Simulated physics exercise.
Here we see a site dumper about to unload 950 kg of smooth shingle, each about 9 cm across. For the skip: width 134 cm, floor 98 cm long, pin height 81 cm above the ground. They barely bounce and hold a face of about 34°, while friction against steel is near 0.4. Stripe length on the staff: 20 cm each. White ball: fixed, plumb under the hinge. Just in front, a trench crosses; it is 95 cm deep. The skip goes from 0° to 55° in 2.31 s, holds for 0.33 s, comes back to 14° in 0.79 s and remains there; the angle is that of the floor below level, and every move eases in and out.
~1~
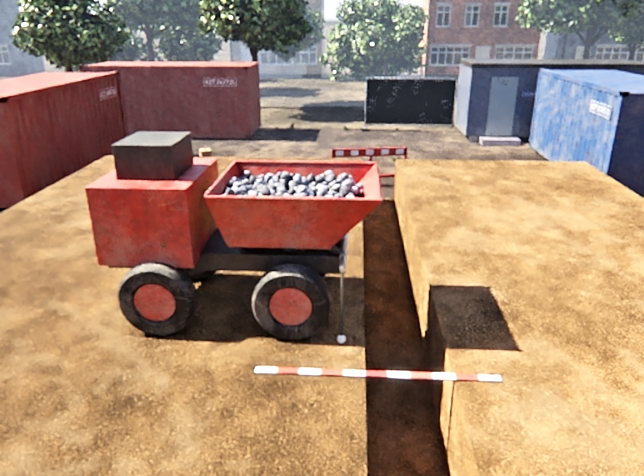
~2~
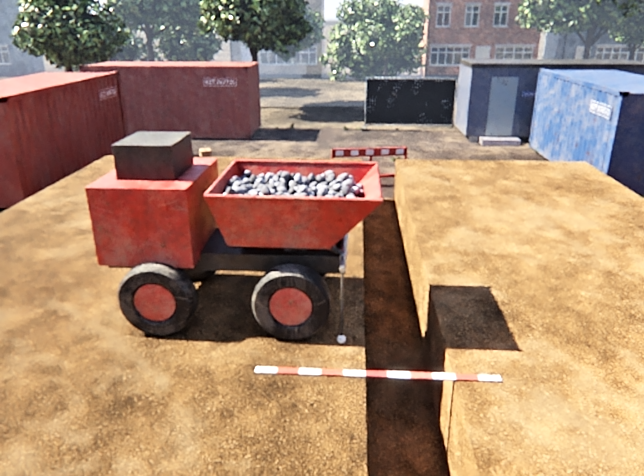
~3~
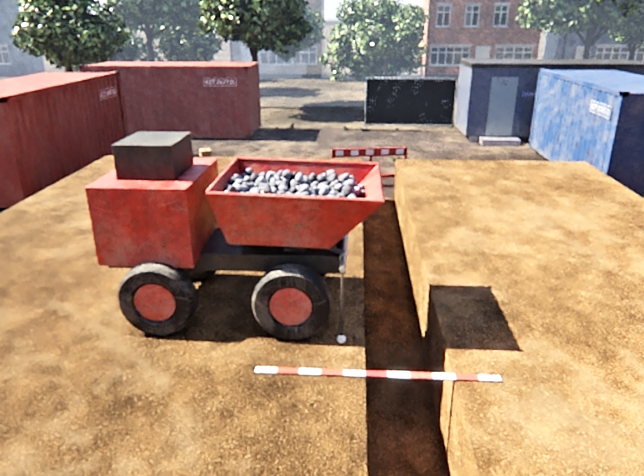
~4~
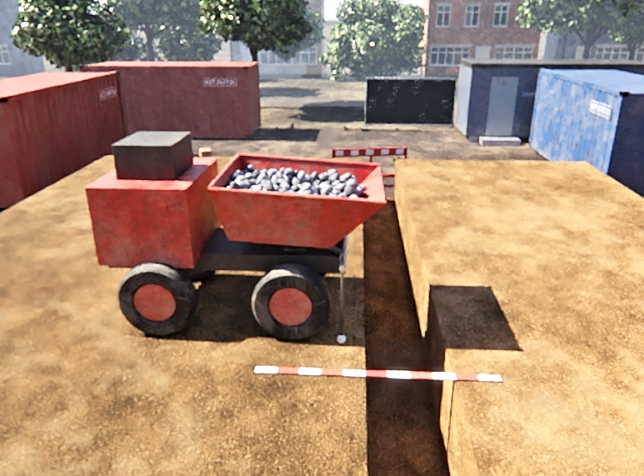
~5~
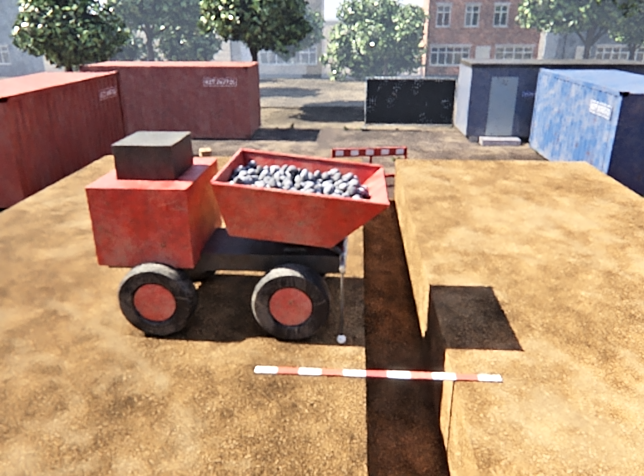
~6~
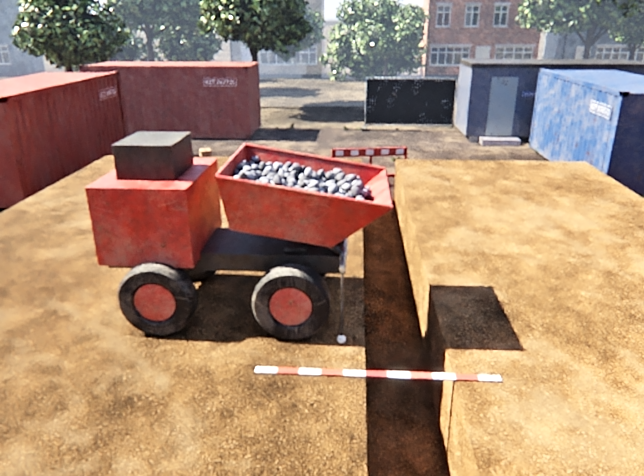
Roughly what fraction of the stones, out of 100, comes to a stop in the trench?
About 15 out of 100.
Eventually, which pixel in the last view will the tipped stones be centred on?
The middle should be near (465, 309).
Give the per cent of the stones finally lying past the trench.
I'd say close to 45 per cent of the whole load.
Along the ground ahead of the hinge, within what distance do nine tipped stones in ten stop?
Roughly 200 centimetres ahead of it along the ground.
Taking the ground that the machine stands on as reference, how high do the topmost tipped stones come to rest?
Some 24 cm above that level.
A little later the floor is at 46°; 100 % in the skip; the foremost stones are at (412, 222).
Then the floor is at 55°; 79 % in the skip, 10 % in the trench, 11 % past the trench; the foremost stones are at (478, 308).
Later still the floor is at 14°; 38 % in the skip, 16 % in the trench, 45 % past the trench; the foremost stones are at (634, 328).
In the end the floor is at 14°; 38 % in the skip, 17 % in the trench, 45 % past the trench; the foremost stones are at (644, 328).
